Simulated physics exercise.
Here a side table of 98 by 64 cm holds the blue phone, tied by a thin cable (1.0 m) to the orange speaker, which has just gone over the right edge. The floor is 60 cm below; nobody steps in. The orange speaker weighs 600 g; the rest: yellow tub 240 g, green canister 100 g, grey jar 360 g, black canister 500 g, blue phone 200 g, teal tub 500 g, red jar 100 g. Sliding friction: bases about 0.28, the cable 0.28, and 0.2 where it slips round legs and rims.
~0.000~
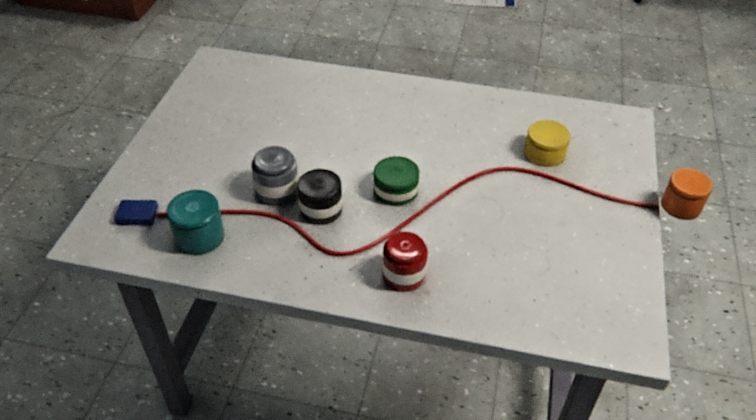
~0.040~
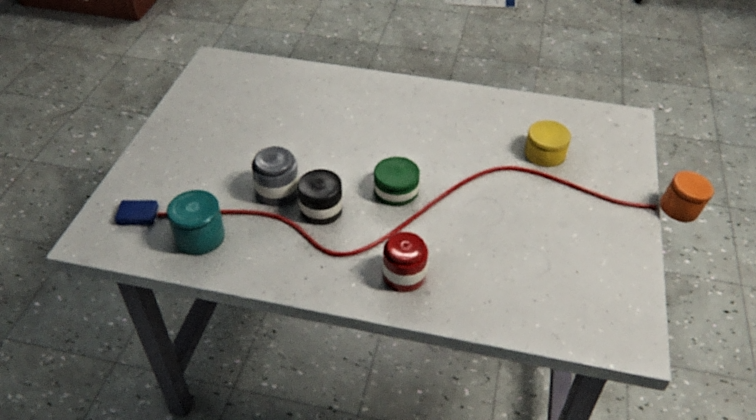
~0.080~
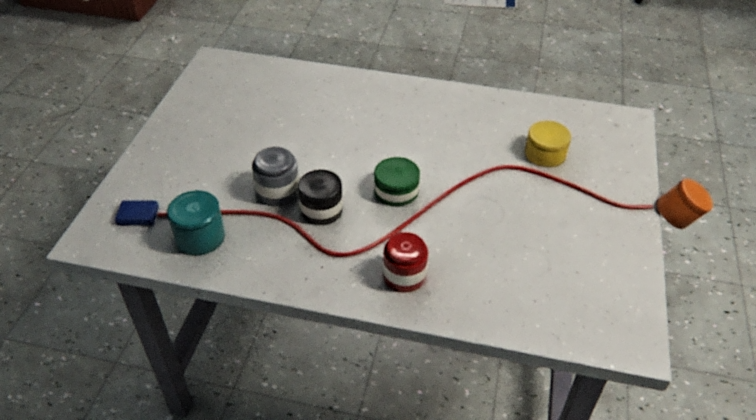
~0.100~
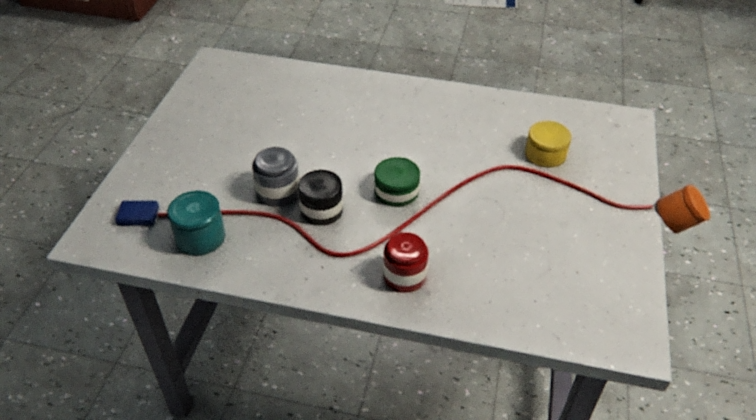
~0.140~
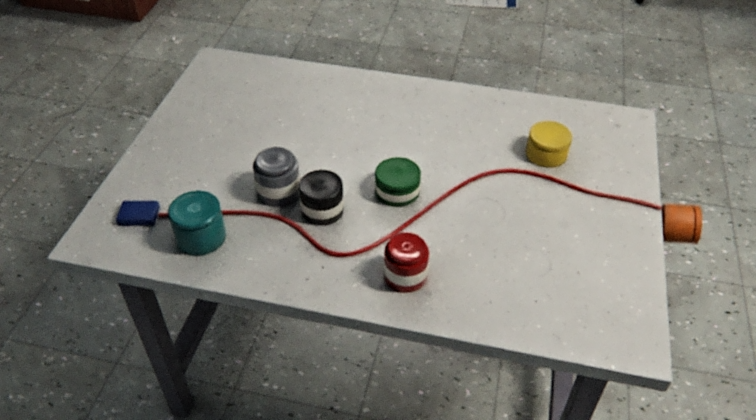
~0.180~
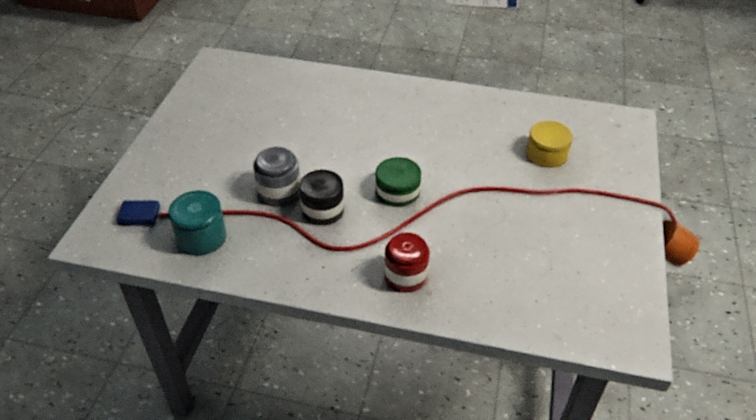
A pale table held several colored tubs and a small blue block tied by a red cord to an orange one, which tilted and slid down past the right edge, dragging the cord straighter.
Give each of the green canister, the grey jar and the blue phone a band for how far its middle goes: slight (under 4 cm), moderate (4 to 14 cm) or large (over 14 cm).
The green canister is left almost in its place, the grey jar is left a fair distance from its place, the blue phone is left far from its place.
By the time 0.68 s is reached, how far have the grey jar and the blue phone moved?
I'd say the grey jar is some 8 cm out, the blue phone some 50 cm.
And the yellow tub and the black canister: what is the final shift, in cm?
Yellow tub: 0 cm; black canister: 6 cm.
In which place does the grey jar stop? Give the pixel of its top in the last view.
The top ends up close to (321, 147) in the last picture.
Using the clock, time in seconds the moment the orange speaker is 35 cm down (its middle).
Time: 0.42 s.
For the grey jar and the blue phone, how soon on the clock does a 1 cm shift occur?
Grey jar 0.42 s; blue phone 0.26 s, roughly.
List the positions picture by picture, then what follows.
The first frame shows shows, green canister (397, 171); grey jar (273, 158); blue phone (136, 209); cable runs through (602, 195) (498, 169) (412, 218) (317, 245).
The second frame shows shows, orange speaker (692, 184); cable runs through (600, 196) (412, 219).
The third frame shows shows, orange speaker (685, 204); cable runs through (598, 197) (412, 219).
The fourth frame shows shows, orange speaker (683, 209); cable runs through (598, 197) (412, 219).
The fifth frame shows shows, orange speaker (680, 224); cable runs through (605, 195) (413, 219).
The sixth frame shows shows, green canister (399, 171); grey jar (275, 159); blue phone (138, 210); cable runs through (632, 199) (524, 191) (419, 214) (321, 244).
After 0.4 s, the cable's tail end at (288, 215); blue phone 23 cm off its start, grey jar 3 cm off its start, orange speaker over the edge.
After 0.7 s, the cable's tail end at (434, 249); blue phone 48 cm off its start, grey jar 8 cm off its start, orange speaker over the edge.
After 0.9 s, the cable's tail end at (554, 280); blue phone 67 cm off its start at (534, 275), grey jar 8 cm off its start at (321, 147), orange speaker over the edge.
After 1.2 s, the cable's tail end at (580, 290); blue phone 71 cm off its start, grey jar 8 cm off its start, orange speaker over the edge.
After 2.4 s, the cable's tail end at (580, 290); blue phone 71 cm off its start at (560, 282), grey jar 8 cm off its start at (321, 147), green canister 0 cm off its start at (398, 171), orange speaker over the edge.
